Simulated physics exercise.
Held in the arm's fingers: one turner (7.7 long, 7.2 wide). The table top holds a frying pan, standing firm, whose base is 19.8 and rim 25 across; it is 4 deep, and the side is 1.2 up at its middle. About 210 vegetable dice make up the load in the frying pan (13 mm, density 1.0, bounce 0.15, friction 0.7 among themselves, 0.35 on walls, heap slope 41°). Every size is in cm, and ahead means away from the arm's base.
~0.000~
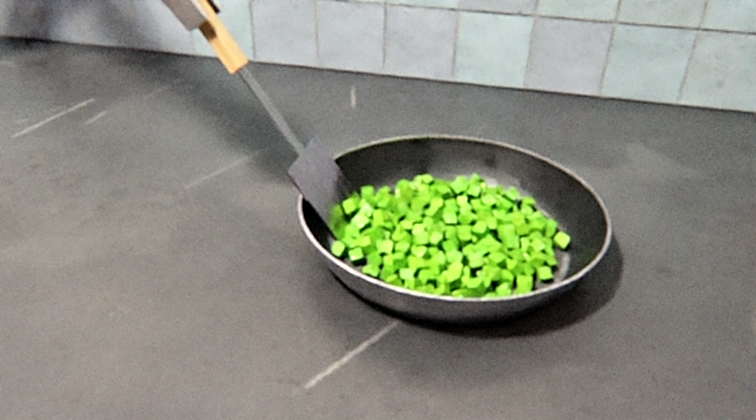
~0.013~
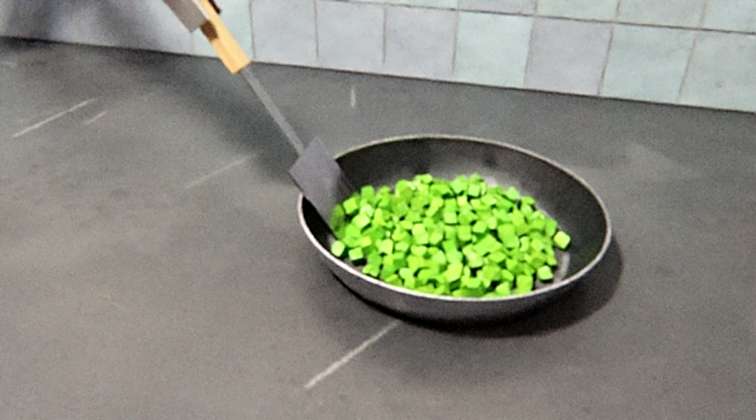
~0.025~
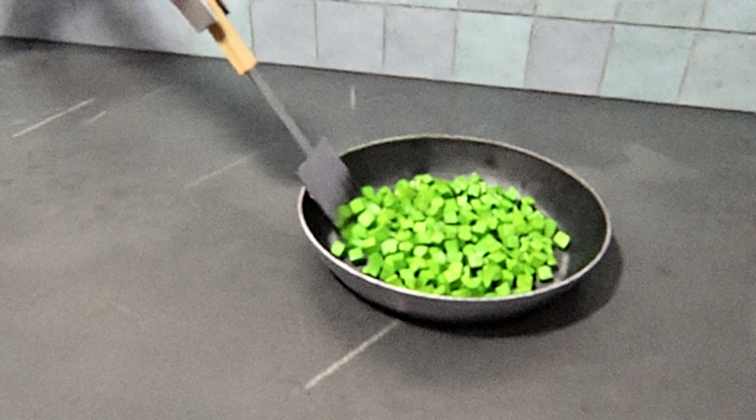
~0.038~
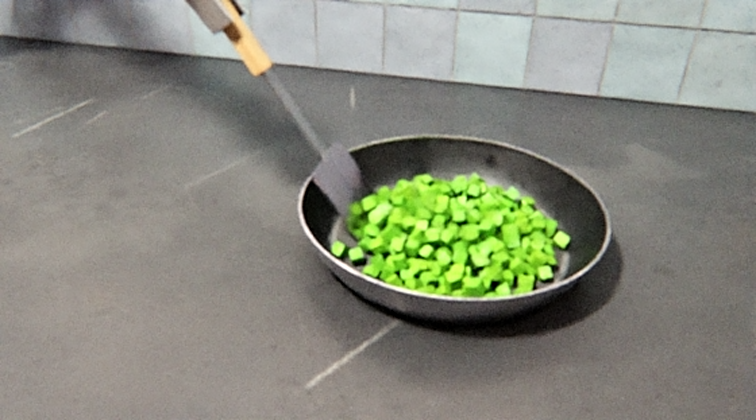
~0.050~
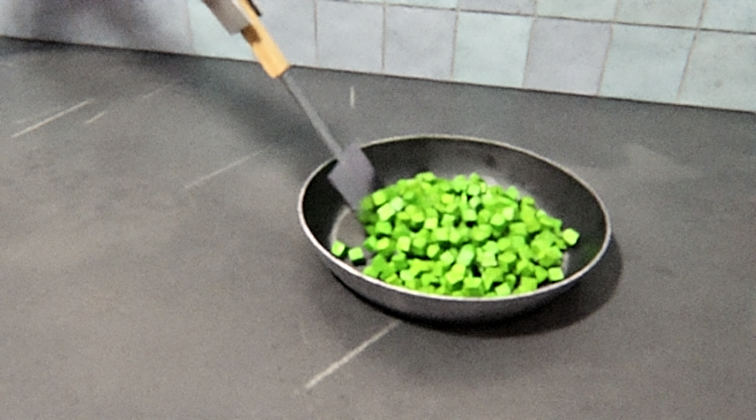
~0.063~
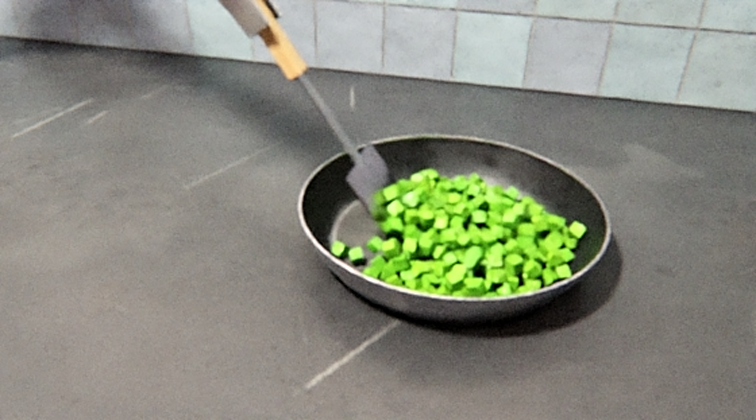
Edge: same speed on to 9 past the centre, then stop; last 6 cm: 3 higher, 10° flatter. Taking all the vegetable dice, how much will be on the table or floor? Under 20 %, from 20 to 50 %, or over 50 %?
From 20 to 50 %.
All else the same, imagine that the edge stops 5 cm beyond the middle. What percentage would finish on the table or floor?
Roughly 10 %.
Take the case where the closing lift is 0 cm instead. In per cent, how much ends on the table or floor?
Close to 10 in a hundred.
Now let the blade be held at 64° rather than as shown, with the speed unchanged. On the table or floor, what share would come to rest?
My guess is close to 30 per cent.
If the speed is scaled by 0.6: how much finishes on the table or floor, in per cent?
Near 10 in a hundred.
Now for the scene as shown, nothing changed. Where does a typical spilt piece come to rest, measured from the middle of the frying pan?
22 cm.
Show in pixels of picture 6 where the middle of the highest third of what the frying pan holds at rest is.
I'd say around pixel (555, 229).
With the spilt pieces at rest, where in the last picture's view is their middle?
My best guess is near (700, 286).
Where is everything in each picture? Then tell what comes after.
In the first frame, the turner top edge at (302, 153), sloping 55°; upper third of the load around (451, 223), from x 340 to 560, top at y 180; 212 in the frying pan.
In the second frame, the turner top edge at (303, 153), sloping 55°; upper third of the load around (451, 223), from x 340 to 560, top at y 180.
In the third frame, the turner top edge at (310, 154), sloping 55°; upper third of the load around (451, 223), from x 340 to 560, top at y 180.
In the fourth frame, the turner top edge at (325, 156), sloping 55°; upper third of the load around (455, 223), from x 340 to 560, top at y 180.
In the fifth frame, the turner top edge at (341, 158), sloping 55°; upper third of the load around (451, 217), from x 340 to 570, top at y 180.
In the sixth frame, the turner top edge at (358, 160), sloping 55°; upper third of the load around (448, 218), from x 340 to 575, top at y 175; 212 in the frying pan.
After 0.10 s, sloping 55°, highest piece 5 above the table; 212 in the frying pan.
After 0.13 s, sloping 52°, highest piece 6 above the table; 212 in the frying pan.
After 0.35 s, sloping 45°, highest piece 13 above the table; 158 in the frying pan, 34 on the table or floor, 20 on the blade or in flight.
After 1.40 s, sloping 45°, highest piece 4 above the table; 157 in the frying pan, 55 on the table or floor.
In the end, 157 in the frying pan, 55 on the table or floor. That is 26 % on the table or floor.
